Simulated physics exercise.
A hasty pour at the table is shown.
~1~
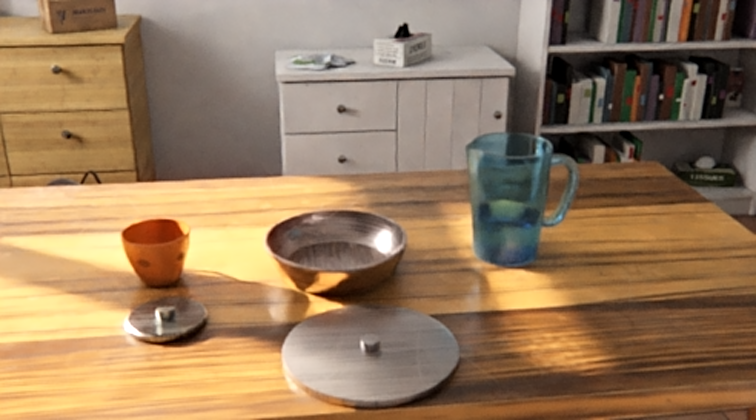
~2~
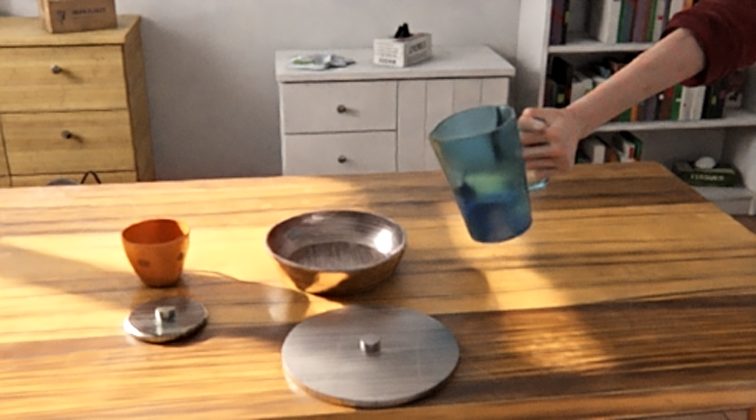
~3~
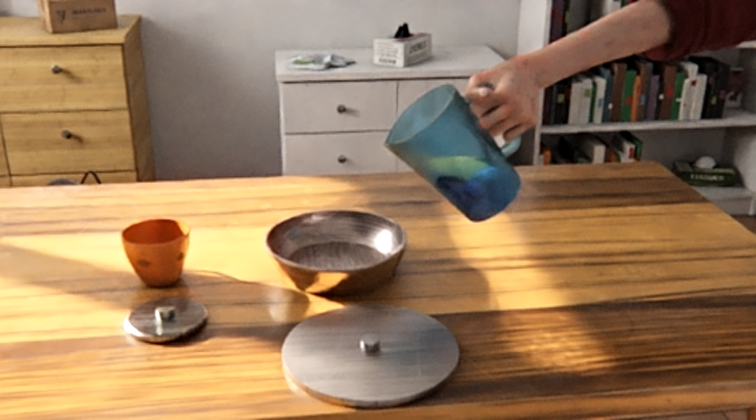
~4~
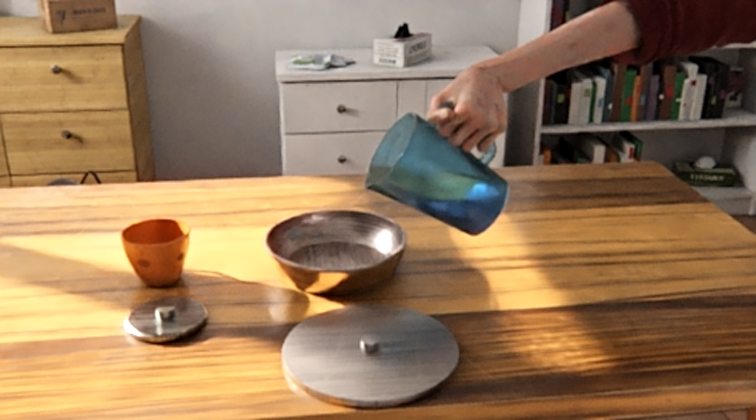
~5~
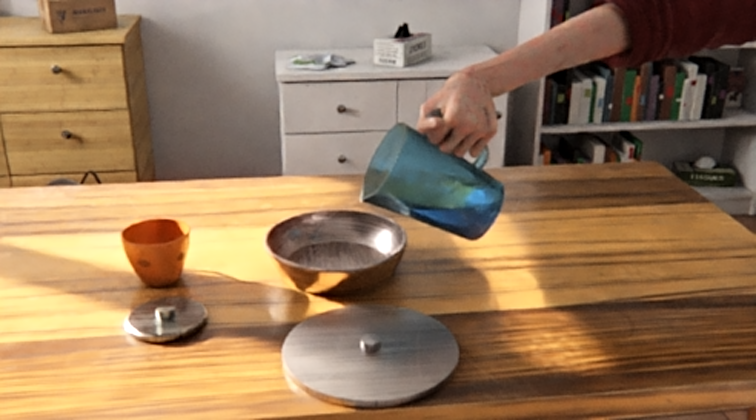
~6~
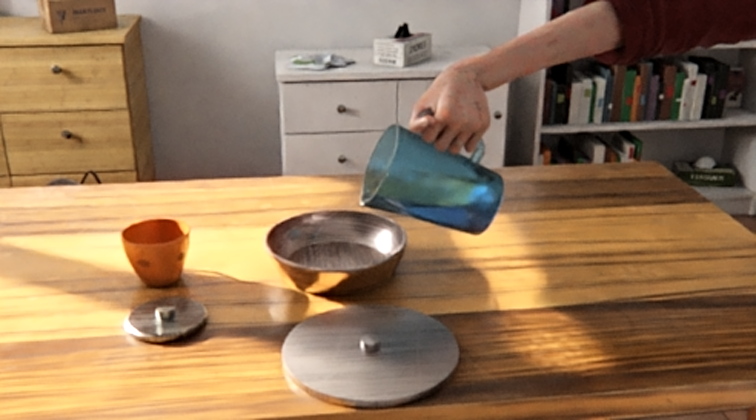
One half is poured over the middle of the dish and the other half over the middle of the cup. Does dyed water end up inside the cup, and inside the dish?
Looks like the cup will keep the pour. Looks like the dish will keep the pour.
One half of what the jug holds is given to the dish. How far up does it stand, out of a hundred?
It ends up near 20 percent full.
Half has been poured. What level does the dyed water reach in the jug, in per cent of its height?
It comes up to something like 20 percent.
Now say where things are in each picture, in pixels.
In the first picture, at the start; jug (508, 198) about a third full; dish (336, 255) open; cup (158, 258) open.
In the second picture, a hand has the jug; jug about a third full, surface at (491, 190); dish (336, 255) open.
In the third picture, tilting; jug (457, 155) tipped 40° with all of its load; cup (158, 258) open.
In the fourth picture, no stream yet; jug (439, 177) tipped 55° with all of its load; dish (336, 255) open.
In the fifth picture, still nothing leaves it; jug (433, 185) tipped 60° with all of its load; cup (158, 258) open.
In the sixth picture, on the point of pouring; jug (432, 184) tipped 65° with all of its load; dish (336, 255) open; cup (158, 258) open.
Shortly, the dyed water goes into the dish.
Then, the dyed water goes into the cup.
At the finish, the dish has its share inside; the cup has its share inside.
